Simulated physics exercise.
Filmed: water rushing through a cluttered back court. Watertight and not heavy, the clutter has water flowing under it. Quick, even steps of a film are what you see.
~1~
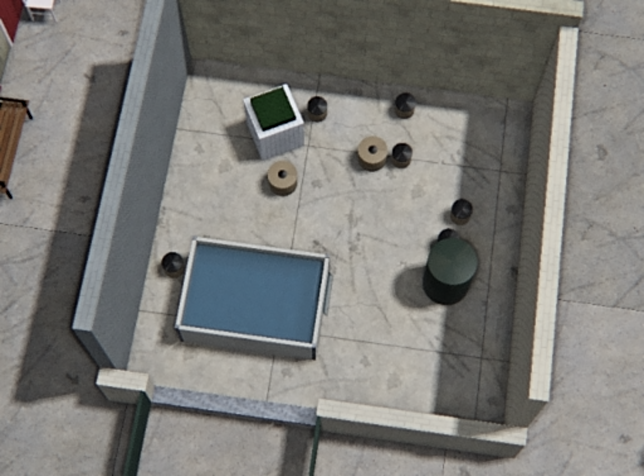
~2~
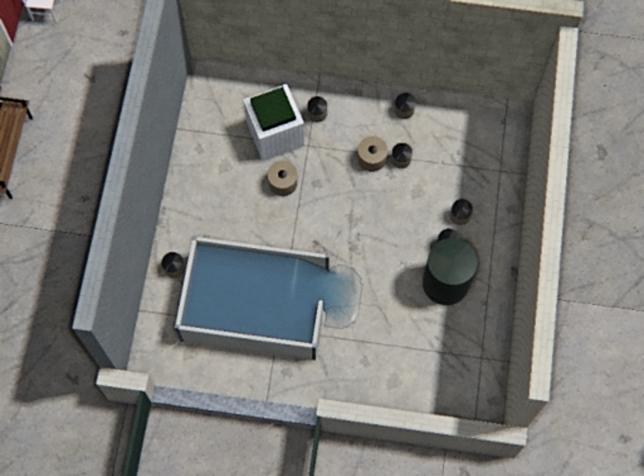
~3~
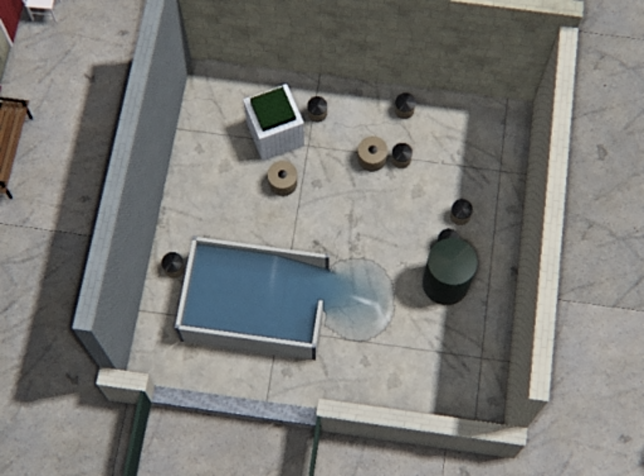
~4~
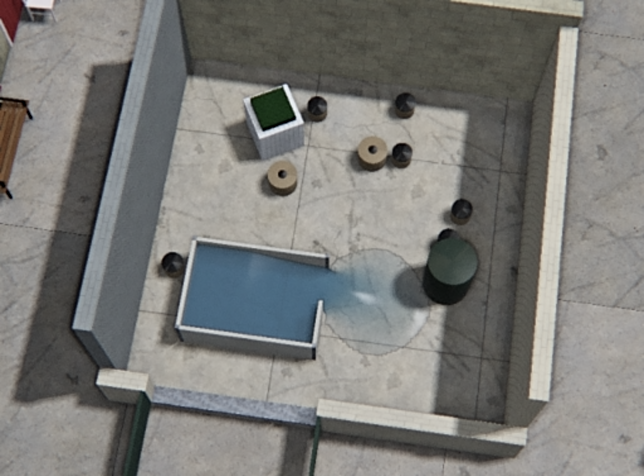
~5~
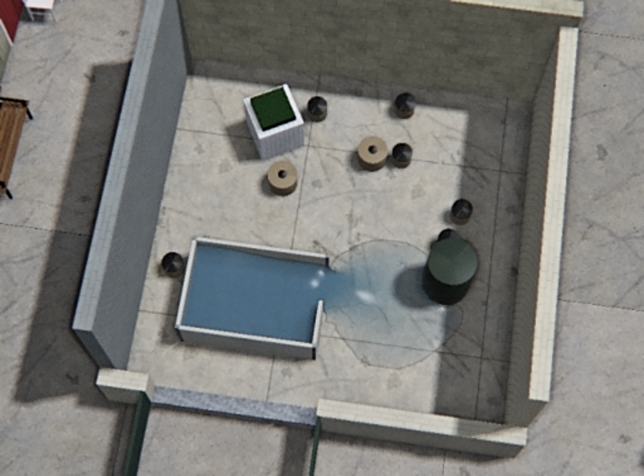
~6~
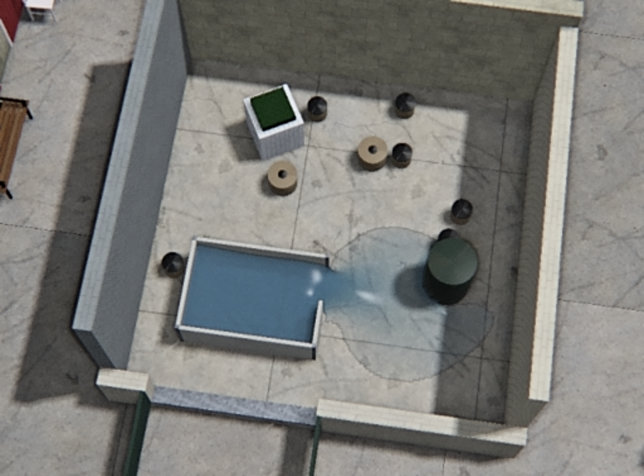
In a walled court, water pours from a pool's right side and spreads around a still dark green tub.
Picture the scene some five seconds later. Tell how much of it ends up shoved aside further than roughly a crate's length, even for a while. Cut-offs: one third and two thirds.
The result is a share of a third to two thirds.
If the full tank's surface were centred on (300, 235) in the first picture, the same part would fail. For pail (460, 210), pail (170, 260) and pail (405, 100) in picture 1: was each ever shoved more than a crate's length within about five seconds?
In turn: That far or more, short of that, swept aside.
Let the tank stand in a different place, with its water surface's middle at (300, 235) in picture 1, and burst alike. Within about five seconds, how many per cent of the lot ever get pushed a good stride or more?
I'd put it close to 50 percent.
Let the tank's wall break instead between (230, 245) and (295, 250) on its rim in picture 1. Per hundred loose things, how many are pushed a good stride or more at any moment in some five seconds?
It comes to some 80 per cent.
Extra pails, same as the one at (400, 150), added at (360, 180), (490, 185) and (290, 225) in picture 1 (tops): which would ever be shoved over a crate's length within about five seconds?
Here's how it goes: Never gets far, sent far off, and lastly never gets far.
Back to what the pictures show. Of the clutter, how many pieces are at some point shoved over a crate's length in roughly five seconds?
I make it 3.
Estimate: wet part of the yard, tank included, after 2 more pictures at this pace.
Estimate: About 30 %.
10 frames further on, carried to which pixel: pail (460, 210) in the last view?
(522, 122), roughly.
A moment on, 1 of 8 are well off their spots; 0 afloat.
Next, 2 of 8 are well off their spots; 2 afloat.
Later, 2 of 8 are well off their spots; 2 afloat.
In the end, 3 of 8 are well off their spots, and 3 have been at some point; 3 afloat.
